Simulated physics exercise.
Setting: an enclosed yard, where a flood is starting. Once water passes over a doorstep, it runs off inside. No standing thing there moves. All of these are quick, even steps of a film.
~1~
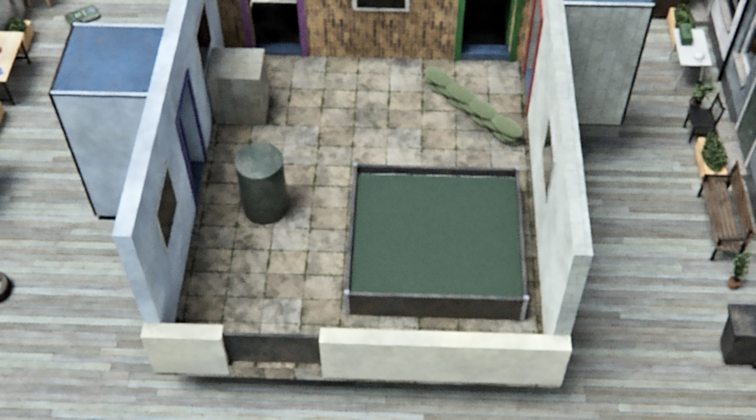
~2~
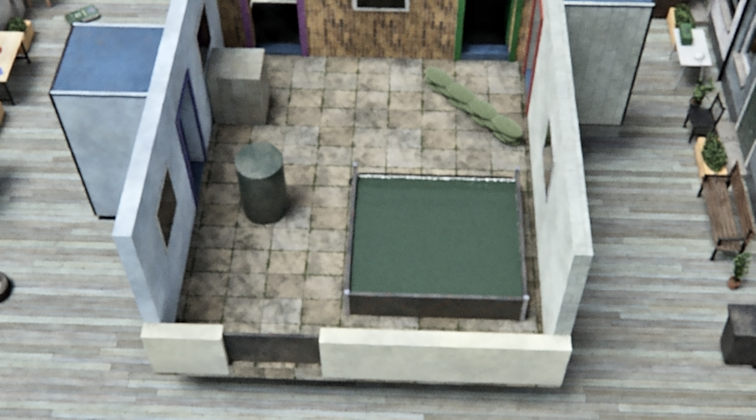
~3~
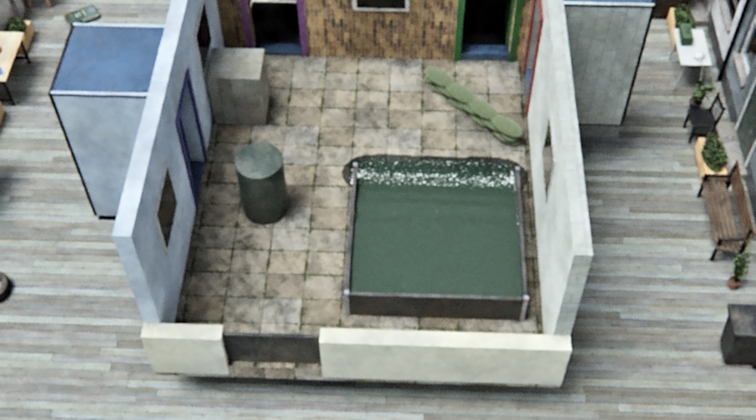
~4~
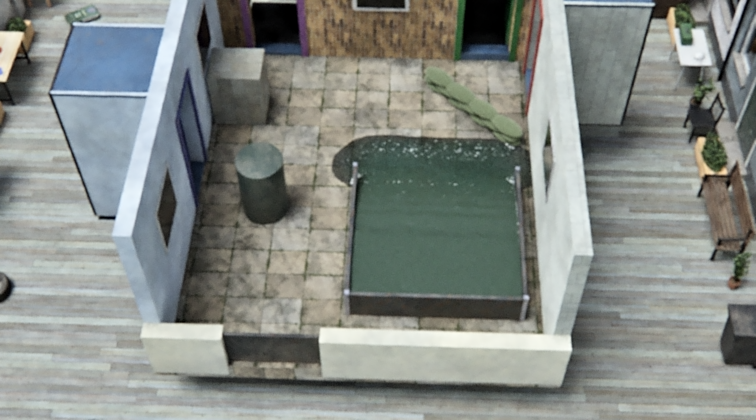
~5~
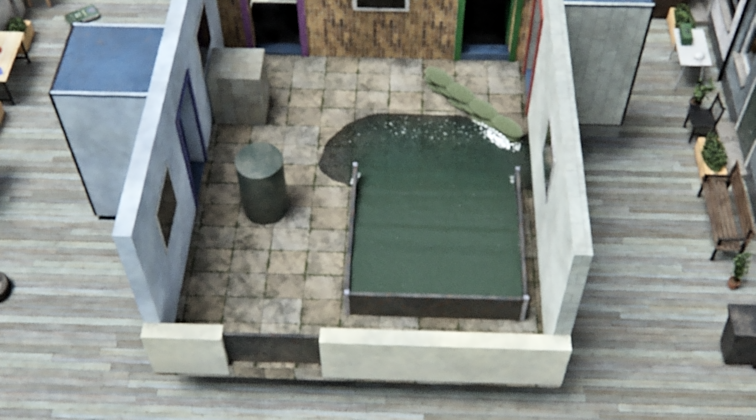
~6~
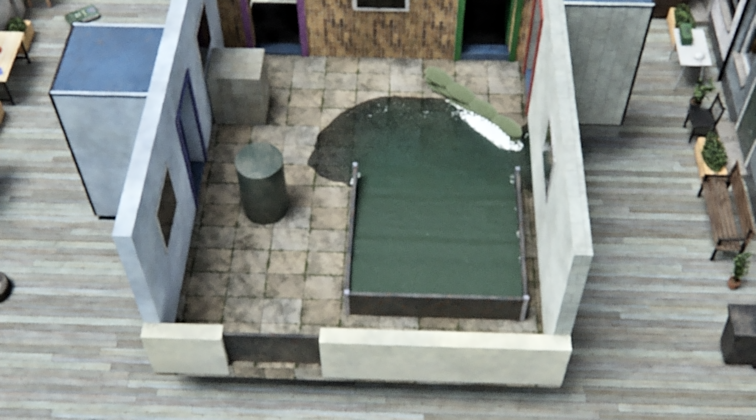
Dark green water pours from the tank's far side and spreads across the tiled floor, reaching a green barrier.
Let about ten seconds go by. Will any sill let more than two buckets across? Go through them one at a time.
The green door does not; the purple door does; the blue door does; the red door does not.
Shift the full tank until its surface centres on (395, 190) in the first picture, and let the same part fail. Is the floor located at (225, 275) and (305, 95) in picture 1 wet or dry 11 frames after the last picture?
Parched, soaked.
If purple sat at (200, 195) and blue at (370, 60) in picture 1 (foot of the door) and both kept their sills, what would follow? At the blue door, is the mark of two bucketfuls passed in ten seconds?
As I see it, the blue door comes in higher.
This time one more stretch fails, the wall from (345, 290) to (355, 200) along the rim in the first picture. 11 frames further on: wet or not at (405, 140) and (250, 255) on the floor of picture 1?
The first spot is spared and the second is soaked.
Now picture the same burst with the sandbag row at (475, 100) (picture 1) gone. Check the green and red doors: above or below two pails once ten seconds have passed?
Result - green door tops the limit; red door tops the limit.
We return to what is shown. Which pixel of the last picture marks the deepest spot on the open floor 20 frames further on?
My pick is (224, 68).
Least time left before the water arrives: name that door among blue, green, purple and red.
My pick for first is the red door.
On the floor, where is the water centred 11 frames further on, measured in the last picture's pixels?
Somewhere near (427, 176).
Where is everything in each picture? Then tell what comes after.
Still water in the tank at (436, 231), in the first frame.
Water pours out on the tank's far side and has run to a hidden place, in the second frame.
The front is at (521, 174), out from the gap on the tank's far side, in the third frame.
The front is at (531, 163), out from the gap on the tank's far side, in the fourth frame.
The front is at (529, 140), out from the gap on the tank's far side, in the fifth frame.
The front is at (356, 110), out from the gap on the tank's far side, in the sixth frame.
A moment on, water covers 35 % of the floor; the green door not reached, the purple door not reached, the blue door not reached, the red door wet at the sill, nothing in.
Next, water covers 45 % of the floor; the green door wet at the sill, nothing in, the purple door wet at the sill, nothing in, the blue door not reached, the red door wet at the sill, nothing in.
Then, water covers 55 % of the floor; the green door wet at the sill, nothing in, the purple door under two buckets in, the blue door not reached, the red door wet at the sill, nothing in.
Later, water covers 80 % of the floor; the green door wet at the sill, nothing in, the purple door far over two buckets in, the blue door under two buckets in, the red door wet at the sill, nothing in.
In the end, water covers 95 % of the floor; the green door wet at the sill, nothing in, the purple door far over two buckets in, the blue door far over two buckets in, the red door under two buckets in.
